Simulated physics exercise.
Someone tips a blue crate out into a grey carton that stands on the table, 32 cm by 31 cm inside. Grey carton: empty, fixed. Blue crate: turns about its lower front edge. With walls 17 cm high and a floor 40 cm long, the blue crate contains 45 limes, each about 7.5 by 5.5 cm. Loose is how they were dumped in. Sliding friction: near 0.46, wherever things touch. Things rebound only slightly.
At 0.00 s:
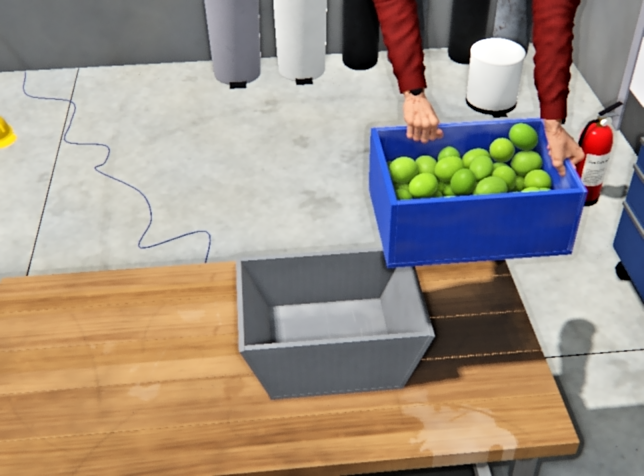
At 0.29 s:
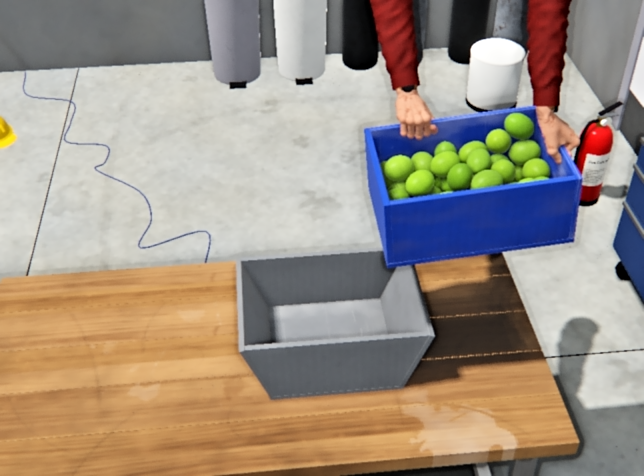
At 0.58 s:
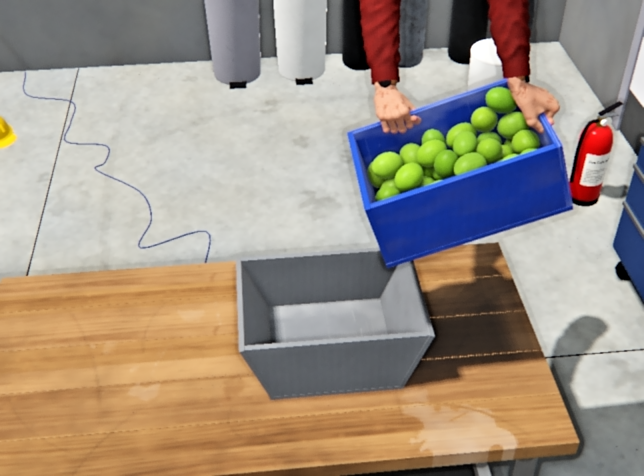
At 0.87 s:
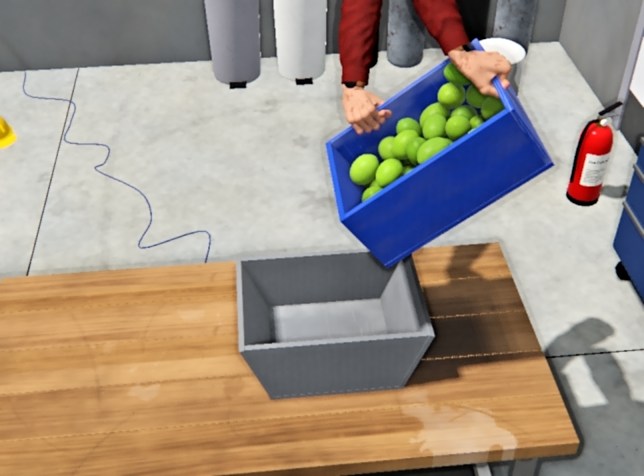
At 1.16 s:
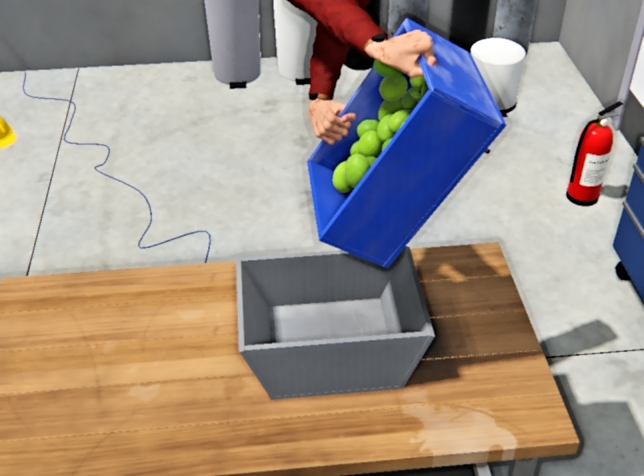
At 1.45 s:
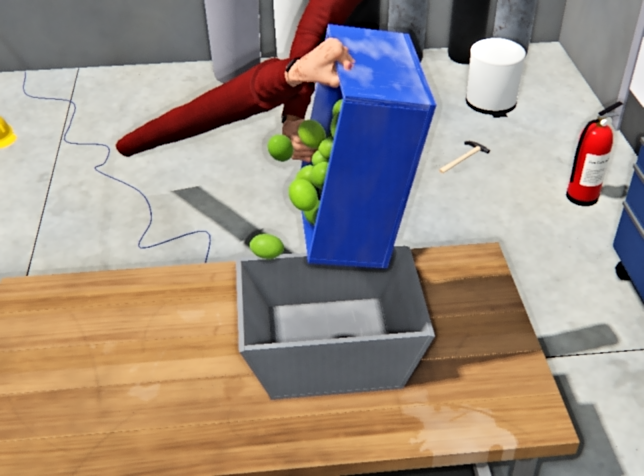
Blue crate of limes tilting steeply leftward in a person's hands above a grey carton, a few limes tumbling out beside it.
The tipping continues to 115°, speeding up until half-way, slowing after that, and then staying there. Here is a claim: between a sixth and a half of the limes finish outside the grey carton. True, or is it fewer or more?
True.
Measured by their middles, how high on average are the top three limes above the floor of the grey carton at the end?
Near 11 centimetres, I'd say.
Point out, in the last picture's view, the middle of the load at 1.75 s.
Somewhere around (319, 211) in pixels.
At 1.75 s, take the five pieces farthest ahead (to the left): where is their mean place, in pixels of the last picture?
Pixel (185, 319), give or take.
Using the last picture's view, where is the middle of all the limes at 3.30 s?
(277, 349).
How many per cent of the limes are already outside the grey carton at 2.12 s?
Share at that moment: About 25 %.
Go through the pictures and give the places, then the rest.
In the first picture (we follow the rim corner now nearest the camera), blue crate at (397, 202); grey carton at (244, 348); tilt 0°; nothing out yet.
Blue crate at (390, 203); tilt 5°, in the second picture.
Blue crate at (370, 206); tilt 18°, in the third picture.
Blue crate at (345, 216); tilt 37°, in the fourth picture.
Blue crate at (322, 235); tilt 58°, in the fifth picture.
Blue crate at (309, 257); grey carton at (244, 348); tilt 79°; 3 out, the lowest lime at (267, 247), in the sixth picture.
After 1.75 s, tilt 98°; 30 still in the blue crate, 2 in the grey carton, 3 outside the grey carton and 10 in the air.
After 2.12 s, tilt 113°; 11 still in the blue crate, 12 in the grey carton, 11 outside the grey carton and 11 in the air.
After 2.64 s, tilt 115°; 26 in the grey carton, 18 outside the grey carton and 1 in the air.
When it is over (at 3.30 s), 27 in the grey carton and 18 outside the grey carton. Asked share, 18 of 45, 40 per cent.
